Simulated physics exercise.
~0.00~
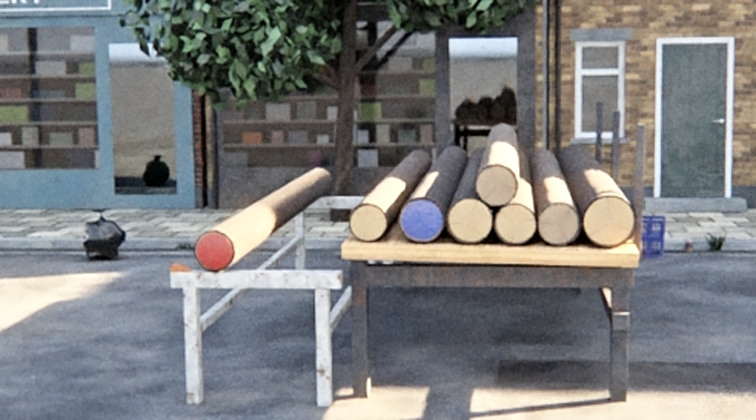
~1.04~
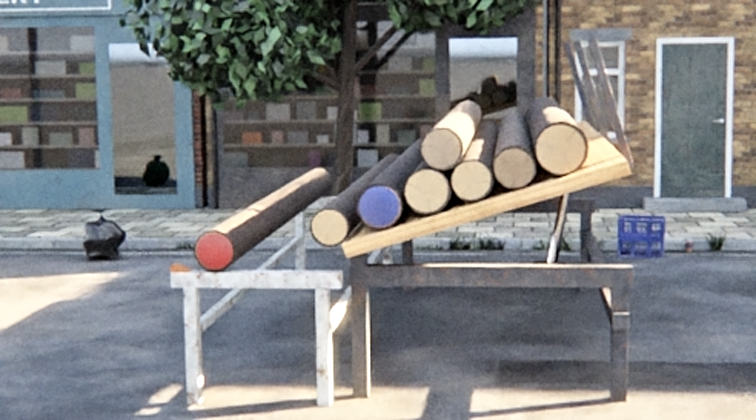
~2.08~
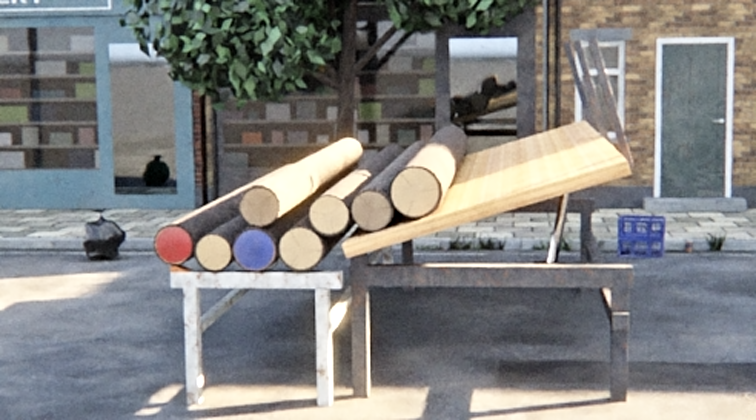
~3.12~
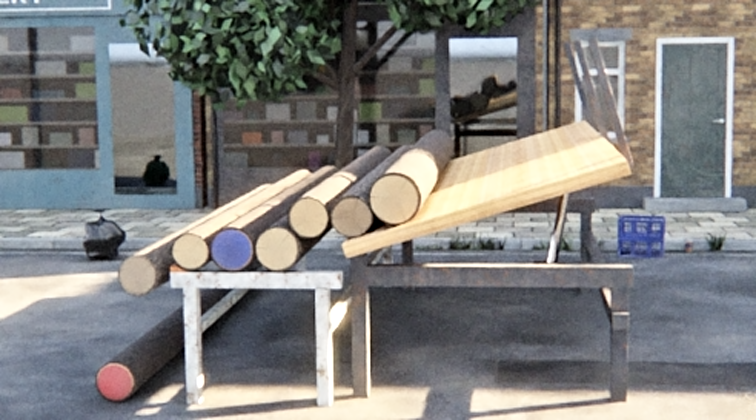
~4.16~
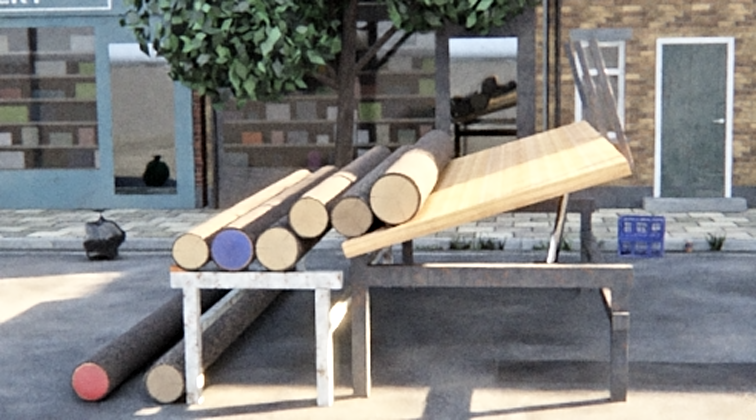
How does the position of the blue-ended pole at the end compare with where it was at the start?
At the start the blue-ended pole lies on the level wooden deck to the right, and by the end it is farther left and a little lower, resting on the white rack between plain poles.
